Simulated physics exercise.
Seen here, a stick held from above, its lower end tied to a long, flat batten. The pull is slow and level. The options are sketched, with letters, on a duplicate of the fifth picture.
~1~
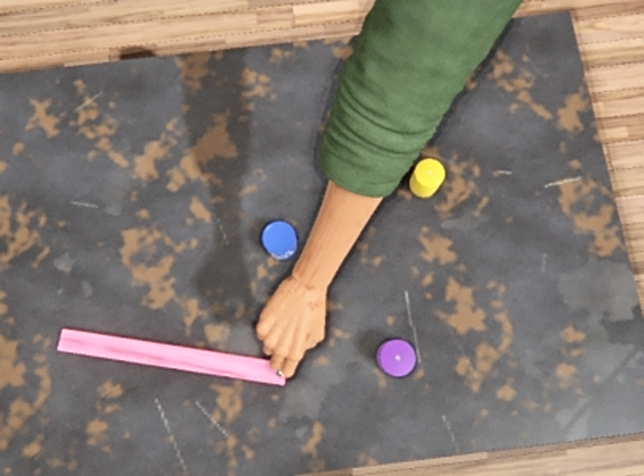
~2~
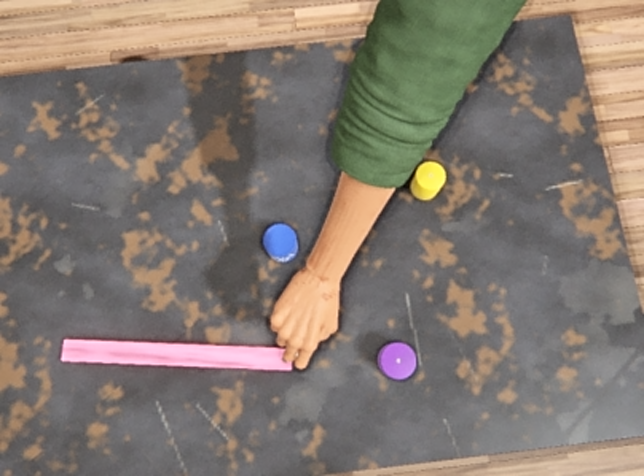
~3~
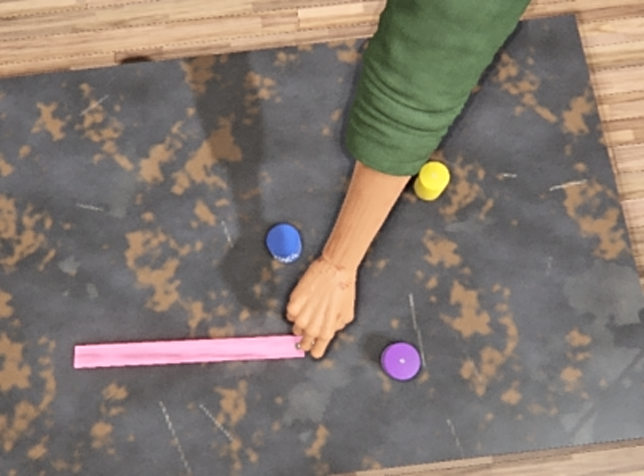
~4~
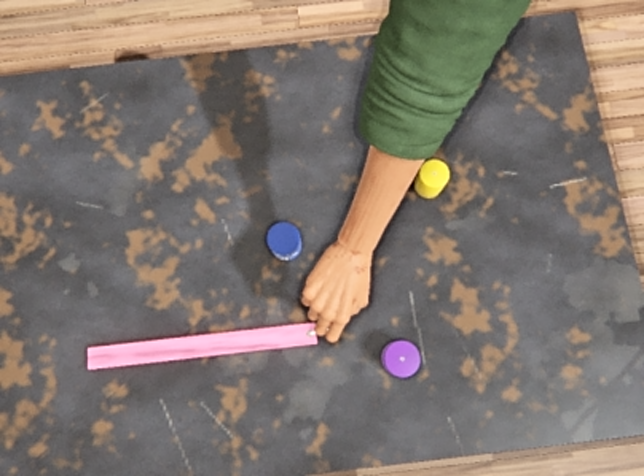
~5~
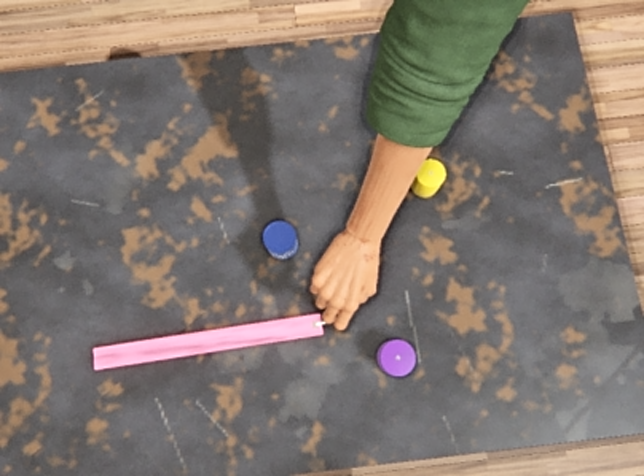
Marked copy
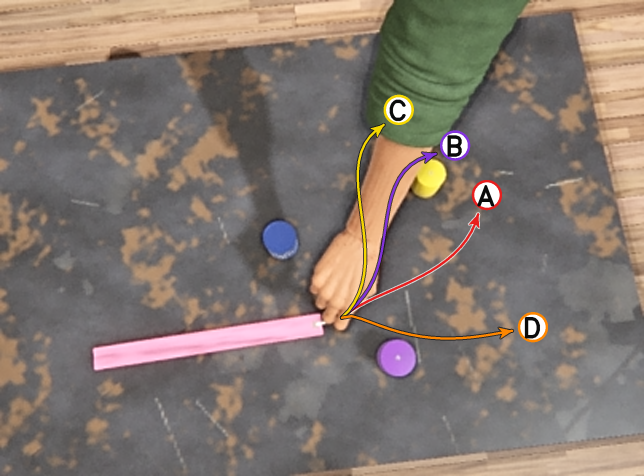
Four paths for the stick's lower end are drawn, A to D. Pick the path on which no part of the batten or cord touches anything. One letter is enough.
Take A.
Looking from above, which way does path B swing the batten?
On that path, anticlockwise.
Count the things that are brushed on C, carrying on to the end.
In all, one.
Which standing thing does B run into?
It is the yellow tin.
On the marked copy, A from (342, 318) via (422, 276) to (478, 214); B from (342, 318) via (386, 223) to (436, 154); C from (342, 318) via (362, 216) to (384, 125); D from (342, 318) via (431, 338) to (512, 331).
Following A. Soon after the start, foot of the stick (399, 287), middle of the batten (270, 323).
Later, foot of the stick (452, 256), middle of the batten (328, 302).
In the end, foot of the stick (478, 212), middle of the batten (368, 278); nothing has been touched.
As for the rest, B meets the yellow tin; C meets the blue jar; D meets the purple tin.
